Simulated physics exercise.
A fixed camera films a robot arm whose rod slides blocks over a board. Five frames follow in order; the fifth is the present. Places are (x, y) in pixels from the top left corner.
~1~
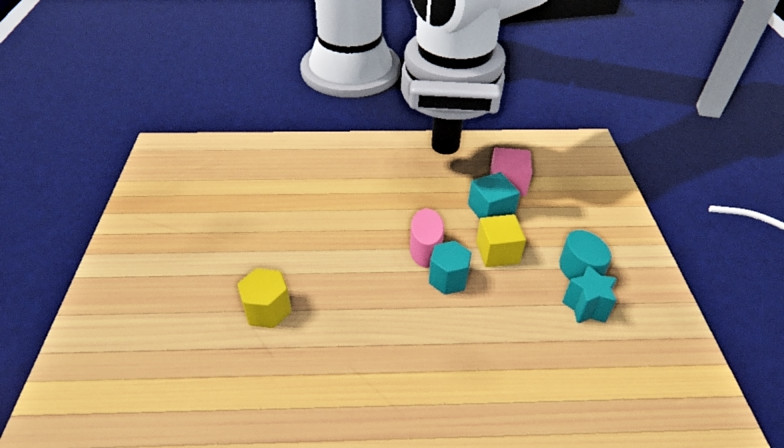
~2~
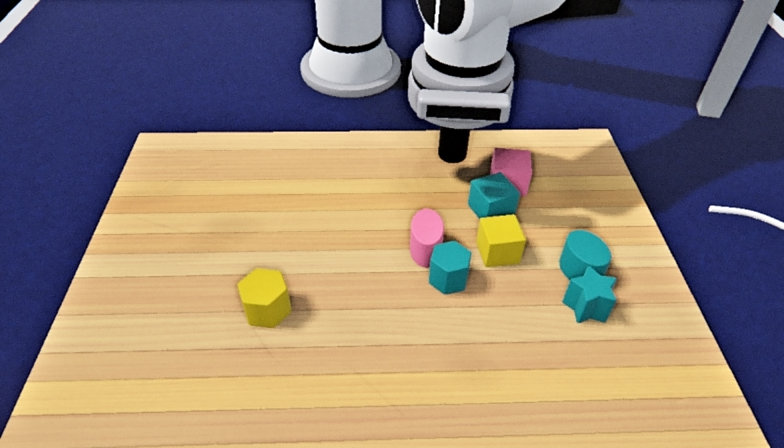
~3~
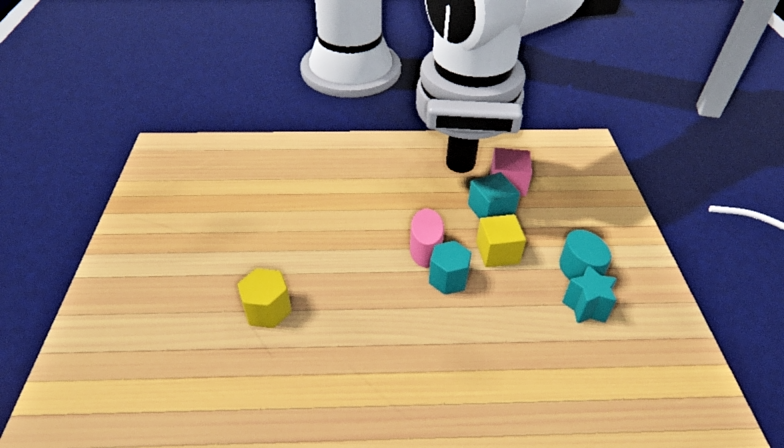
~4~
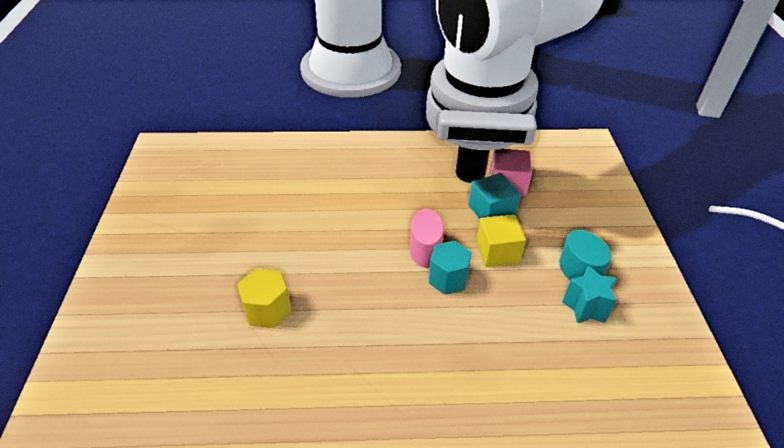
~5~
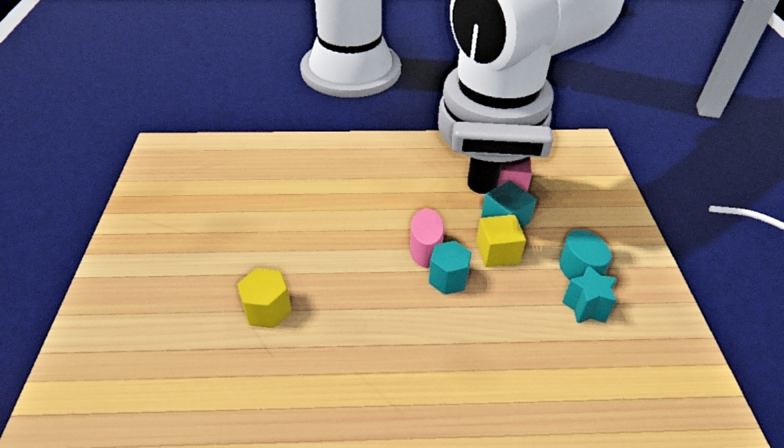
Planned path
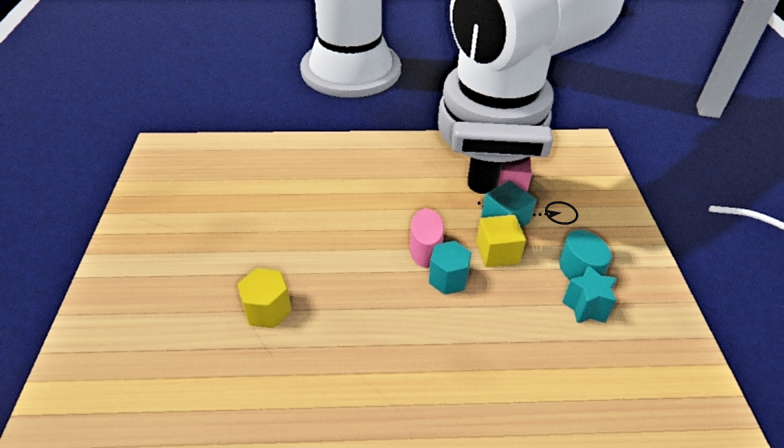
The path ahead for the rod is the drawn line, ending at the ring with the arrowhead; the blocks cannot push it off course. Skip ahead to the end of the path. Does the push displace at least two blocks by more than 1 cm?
The answer is no.
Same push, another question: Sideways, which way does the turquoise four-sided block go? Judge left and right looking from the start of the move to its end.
Towards the right-hand side.
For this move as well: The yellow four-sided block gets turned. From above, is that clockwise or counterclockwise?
The turn is clockwise.
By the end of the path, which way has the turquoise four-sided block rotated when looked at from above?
The sense of turning is clockwise.
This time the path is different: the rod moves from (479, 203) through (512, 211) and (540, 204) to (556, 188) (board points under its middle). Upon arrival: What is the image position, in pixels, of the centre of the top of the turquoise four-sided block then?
(545, 212)
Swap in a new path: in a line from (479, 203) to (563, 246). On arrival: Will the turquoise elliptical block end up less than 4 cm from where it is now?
I believe not.
The line goes from (479, 203) through (504, 216) and (533, 215) to (562, 213).
What follows on the original path. One third of the way, rod at (508, 198); yellow four-sided block at (507, 231), turned 20° clockwise; turquoise four-sided block at (539, 210).
Two thirds of the way, rod at (538, 197); yellow four-sided block at (507, 231), turned 20° clockwise; turquoise four-sided block at (555, 215), turned 25° clockwise.
At the end, rod at (567, 195); yellow four-sided block at (507, 231), turned 20° clockwise; turquoise four-sided block at (556, 215), turned 30° clockwise; pink four-sided block unmoved.
